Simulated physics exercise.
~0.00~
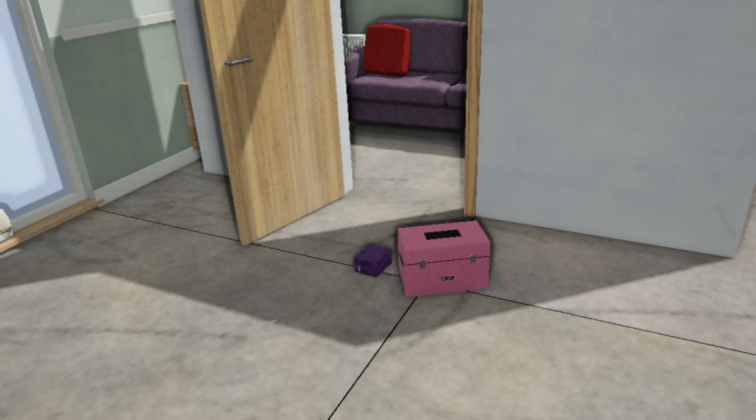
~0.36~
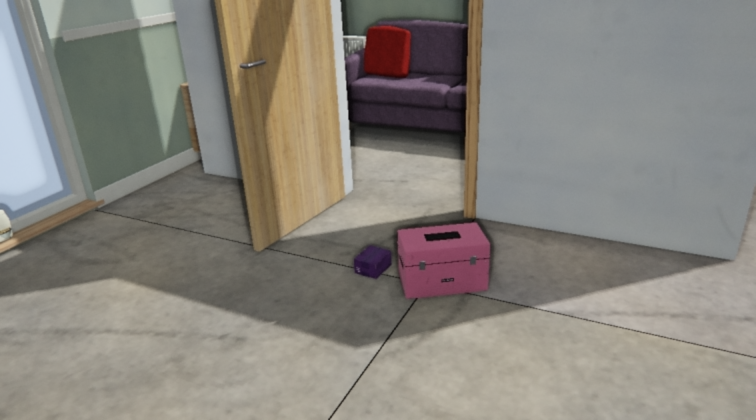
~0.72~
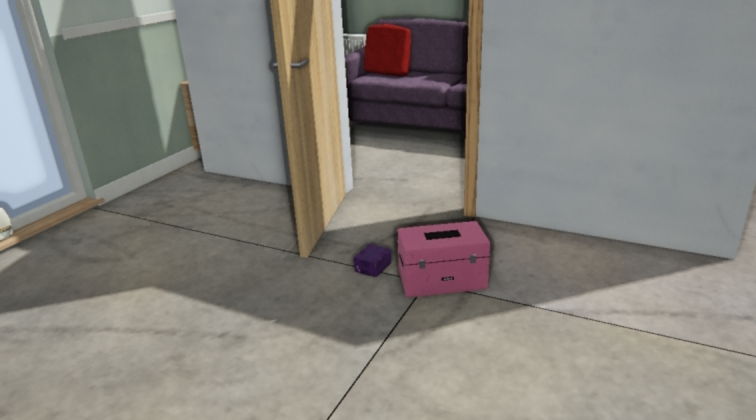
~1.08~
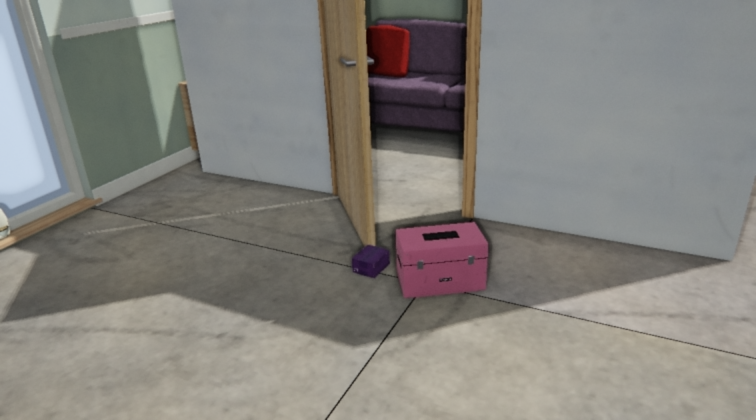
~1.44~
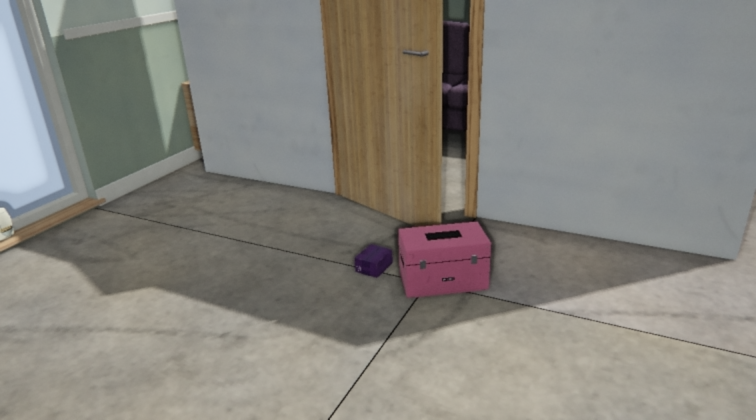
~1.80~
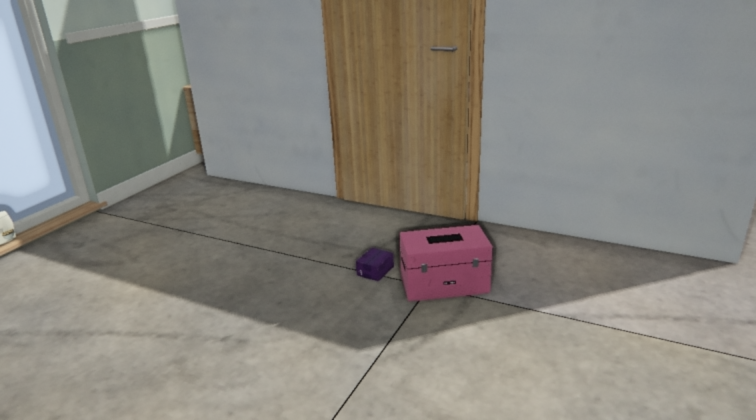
In a grey-walled room, a wooden door swinging steadily shut behind a pink toolbox and small purple box, hiding a purple sofa.
